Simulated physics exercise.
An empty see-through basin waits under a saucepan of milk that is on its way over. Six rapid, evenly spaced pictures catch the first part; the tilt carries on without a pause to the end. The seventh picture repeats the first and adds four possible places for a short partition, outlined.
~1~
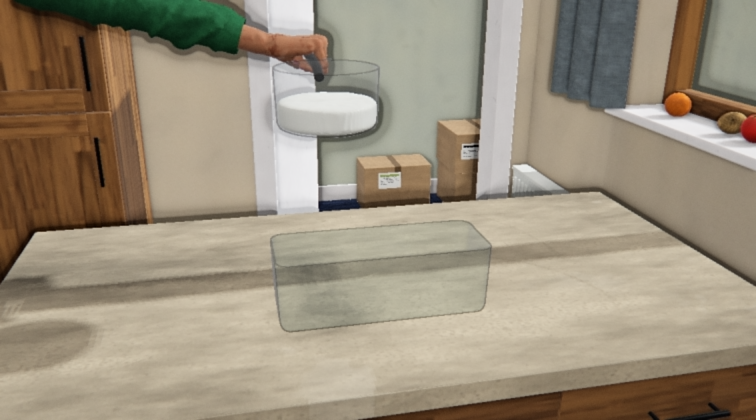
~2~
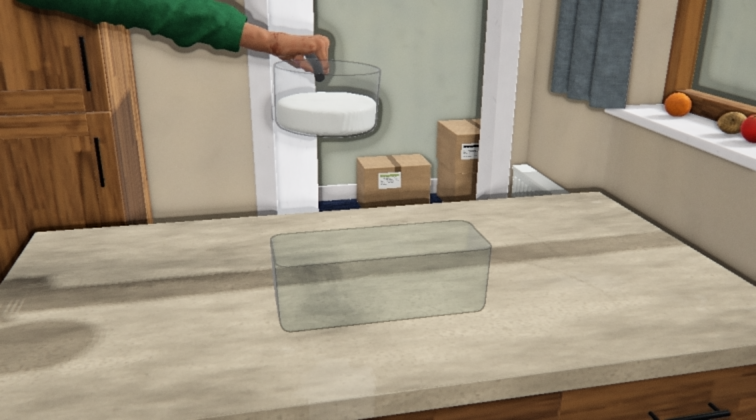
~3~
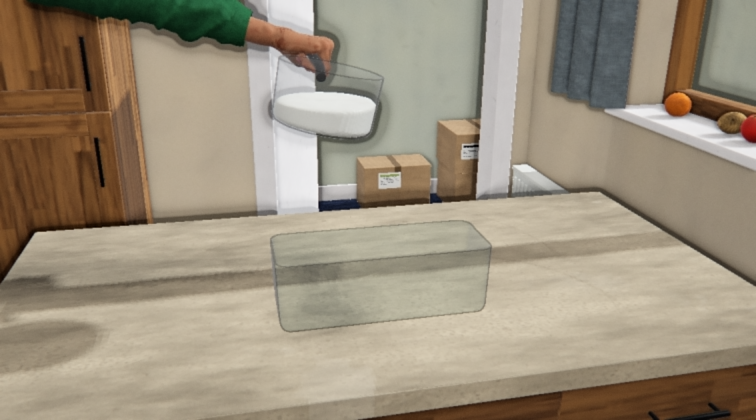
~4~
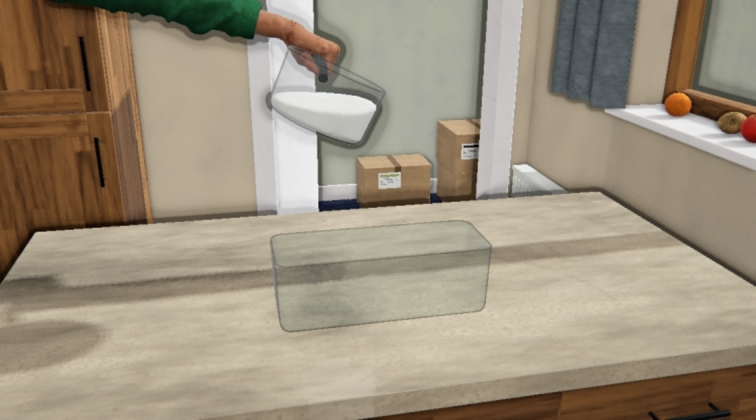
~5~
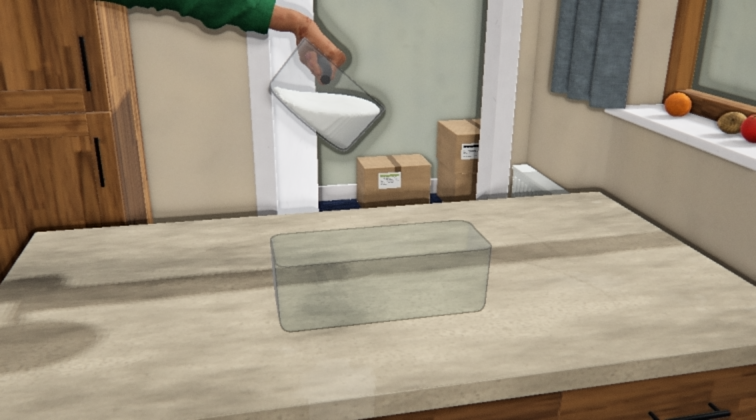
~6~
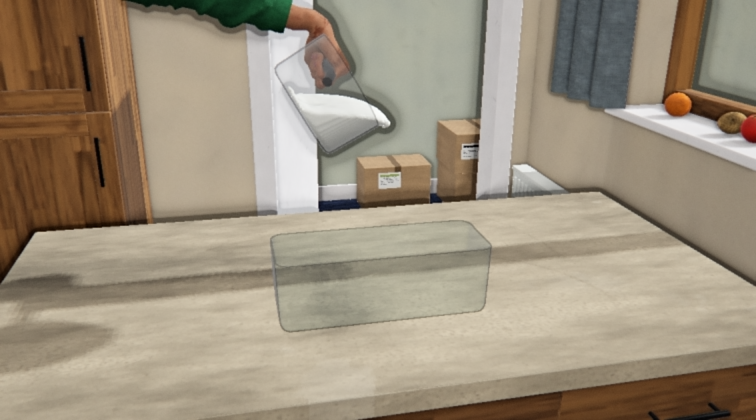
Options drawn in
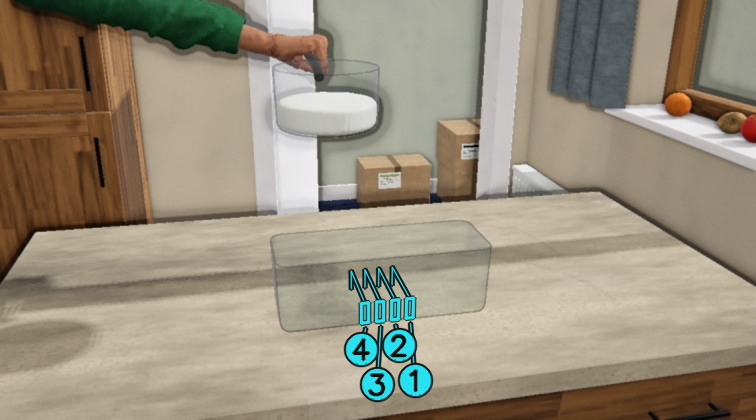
A hand in a green sleeve holds a clear saucepan of milk upright above a countertop where an empty see-through basin sits. The hand tips the pan to the right, gently at first and then steeply, while the milk shifts toward the lowered side and reaches over the lip.
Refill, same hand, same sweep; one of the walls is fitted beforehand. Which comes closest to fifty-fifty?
I would pick place 1.
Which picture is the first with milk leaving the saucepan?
In picture 6.
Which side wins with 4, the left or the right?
More ends on the right.
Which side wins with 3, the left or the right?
The right side.
In cyan, 1 at (410, 323); 2 at (395, 324); 3 at (380, 326); 4 at (365, 328).
With 1, about 48 % ends left of the wall and 48 % right of it; 5 % is lost outside.
With 2, about 22 % ends left of the wall and 71 % right of it; 6 % is lost outside.
With 3, about 12 % ends left of the wall and 81 % right of it; 7 % is lost outside.
With 4, about 13 % ends left of the wall and 80 % right of it; 7 % is lost outside.
